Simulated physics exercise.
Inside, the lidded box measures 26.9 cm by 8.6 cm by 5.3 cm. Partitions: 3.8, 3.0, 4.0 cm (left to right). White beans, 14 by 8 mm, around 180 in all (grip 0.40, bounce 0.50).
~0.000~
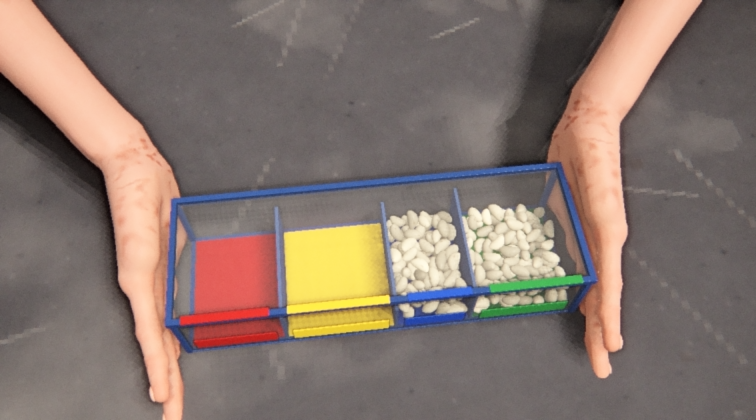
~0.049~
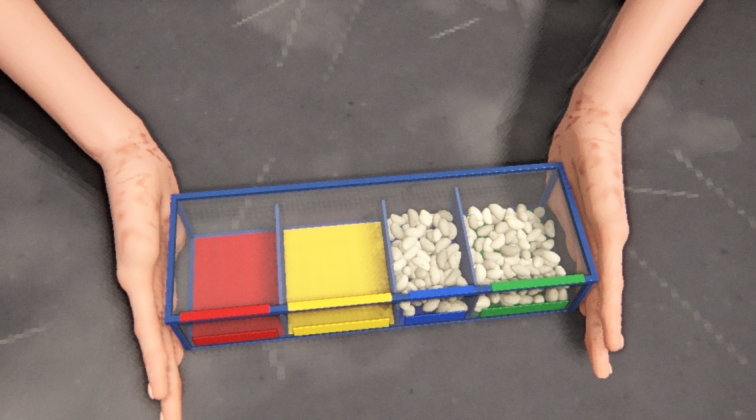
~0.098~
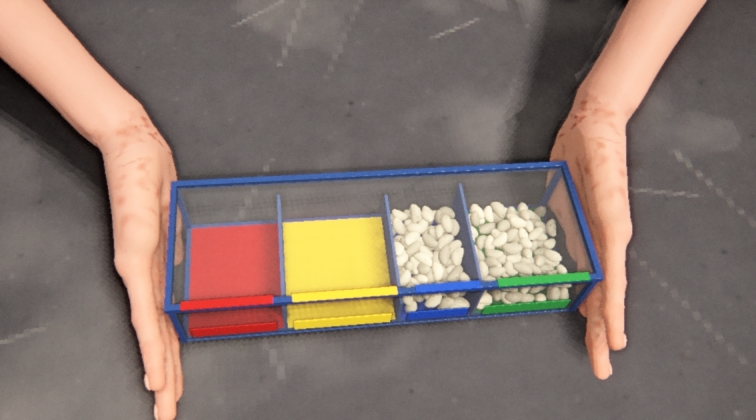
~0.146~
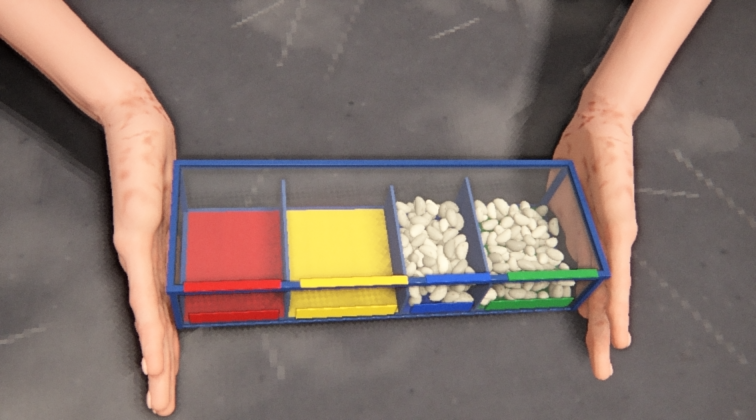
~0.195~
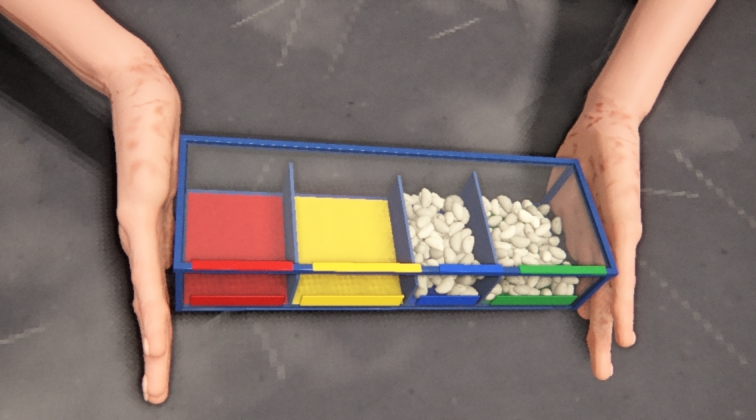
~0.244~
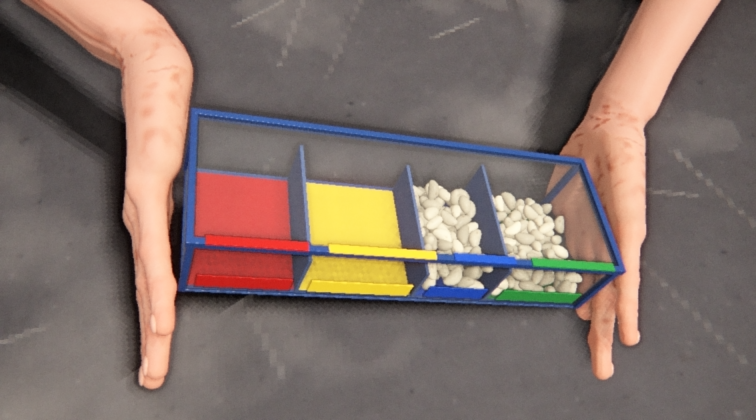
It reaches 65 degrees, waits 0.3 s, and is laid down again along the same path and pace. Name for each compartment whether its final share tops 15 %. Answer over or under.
Red under, blue over, green over, yellow under.
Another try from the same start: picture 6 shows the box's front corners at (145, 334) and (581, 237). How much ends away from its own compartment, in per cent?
In that case some 10 per cent.
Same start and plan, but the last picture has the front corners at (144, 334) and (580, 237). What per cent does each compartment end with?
Red 5; blue 40; green 50; yellow 5.
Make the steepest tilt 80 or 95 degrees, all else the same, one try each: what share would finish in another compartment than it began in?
Some 5 and 10 per cent.
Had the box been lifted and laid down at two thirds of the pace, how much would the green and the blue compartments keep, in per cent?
Green 50, blue 50.
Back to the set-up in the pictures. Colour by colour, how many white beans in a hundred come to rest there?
Red 0, blue 50, green 50, yellow 0.
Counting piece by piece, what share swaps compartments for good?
Some 0 per cent.
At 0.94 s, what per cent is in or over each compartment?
Red 0; blue 50; green 50; yellow 0.
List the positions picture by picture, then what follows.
In the first picture, box tilt 0 degrees, front corners at (172, 321) and (589, 277); blue 50 %, green 50 %.
In the second picture, box tilt 1 degrees, front corners at (172, 317) and (590, 277).
In the third picture, box tilt 4 degrees, front corners at (171, 306) and (595, 275), lowest corner right back.
In the fourth picture, box tilt 9 degrees, front corners at (174, 287) and (602, 272), lowest corner right back.
In the fifth picture, box tilt 14 degrees, front corners at (181, 264) and (610, 270), lowest corner right back.
In the sixth picture, box tilt 19 degrees, front corners at (193, 239) and (617, 268), lowest corner right back; blue 50 %, green 50 %. Its pace works out near 105 degrees a second.
Then, at 0.94 s, tilt 65 degrees; blue 50 %, green 50 %.
After 1.40 s, tilt 34 degrees; blue 50 %, green 50 %.
Then, at 1.93 s, tilt 0 degrees; blue 50 %, green 50 %.
At rest (2.5 s), red 0 %, blue 50 %, green 50 %, yellow 0 %.
